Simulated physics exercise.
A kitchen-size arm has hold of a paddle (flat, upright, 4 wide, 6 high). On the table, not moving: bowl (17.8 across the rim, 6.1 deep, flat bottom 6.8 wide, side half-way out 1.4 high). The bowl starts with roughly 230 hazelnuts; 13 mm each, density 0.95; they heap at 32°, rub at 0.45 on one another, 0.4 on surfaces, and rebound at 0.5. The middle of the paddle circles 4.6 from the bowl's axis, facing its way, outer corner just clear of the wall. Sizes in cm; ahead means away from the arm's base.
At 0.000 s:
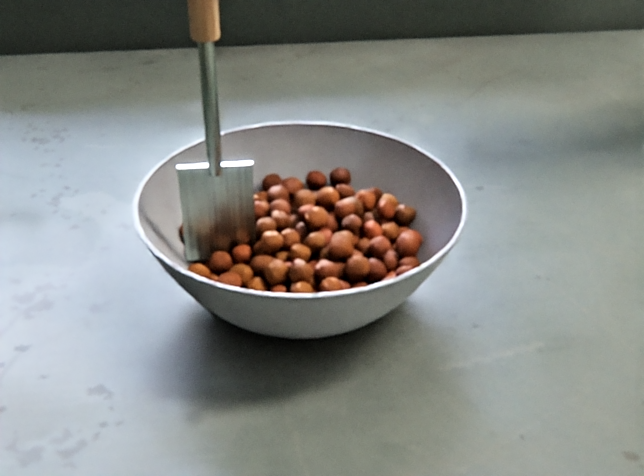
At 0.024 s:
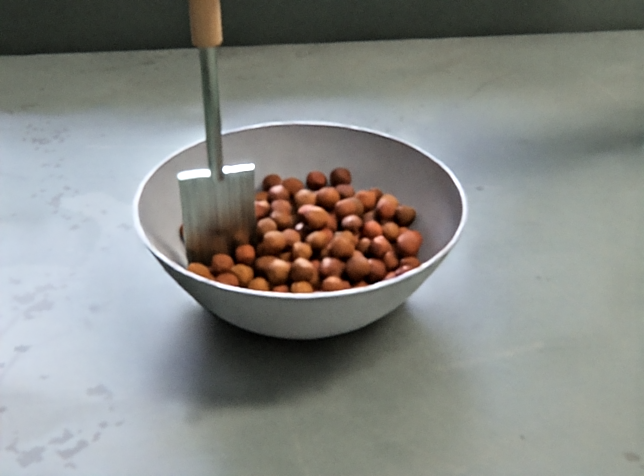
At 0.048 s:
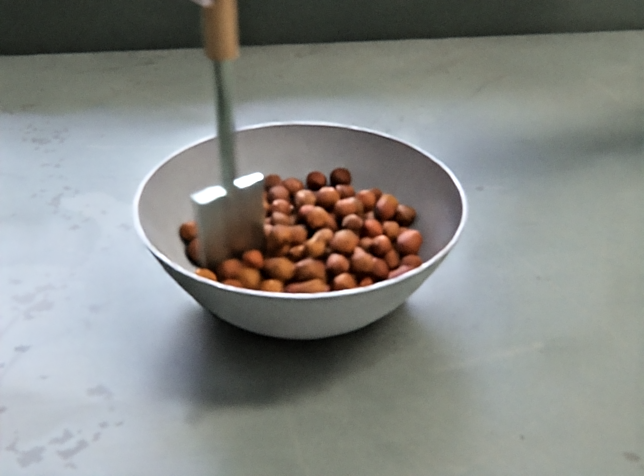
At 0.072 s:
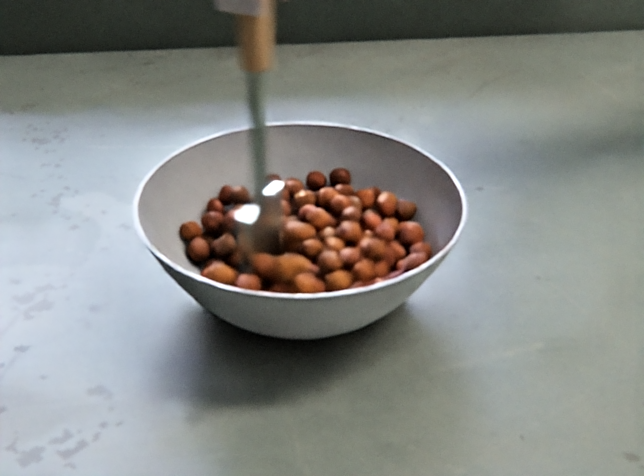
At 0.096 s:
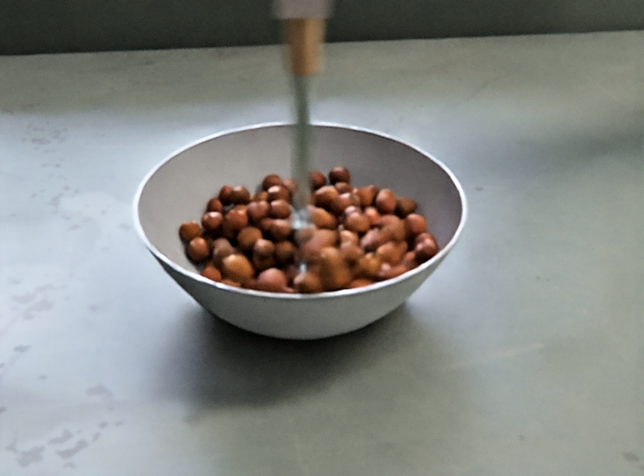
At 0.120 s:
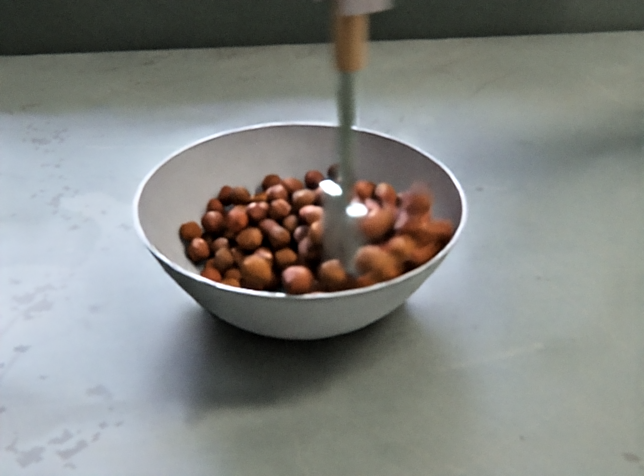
A paddle sweeps from left to right through a bowl of hazelnuts, pushing them rightward.
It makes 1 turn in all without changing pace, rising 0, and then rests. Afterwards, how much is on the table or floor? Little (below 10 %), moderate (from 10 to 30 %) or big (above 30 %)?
On the table or floor the share is big, above 30 %.
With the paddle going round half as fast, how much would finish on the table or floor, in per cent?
It would be near 15 per cent.
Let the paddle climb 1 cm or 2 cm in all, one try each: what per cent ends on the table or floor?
About 35 and 25 per cent.
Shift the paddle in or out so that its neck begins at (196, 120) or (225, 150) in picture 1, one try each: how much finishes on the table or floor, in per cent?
Some 25 and 45 per cent.
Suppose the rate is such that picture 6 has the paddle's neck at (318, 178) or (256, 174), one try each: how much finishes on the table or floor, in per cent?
About 35 and 15 per cent.
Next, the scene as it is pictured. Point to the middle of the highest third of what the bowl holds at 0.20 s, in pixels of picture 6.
Around (367, 169).
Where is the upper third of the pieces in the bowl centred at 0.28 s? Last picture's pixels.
Near (227, 162).
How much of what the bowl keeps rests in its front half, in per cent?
Some 65 per cent.
After 0.20 s, 202° round, highest piece 16 above the table; 201 in the bowl, 25 in flight or on the tool.
After 0.28 s, 292° round, highest piece 17 above the table; 172 in the bowl, 11 on the table or floor, 43 in flight or on the tool.
After 0.52 s, 0° round, highest piece 6 above the table; 132 in the bowl, 91 on the table or floor, 3 in flight or on the tool.
After 1.22 s, 0° round, highest piece 5 above the table; 132 in the bowl, 94 on the table or floor.
In the end, 132 in the bowl, 94 on the table or floor. That is 42 % on the table or floor.
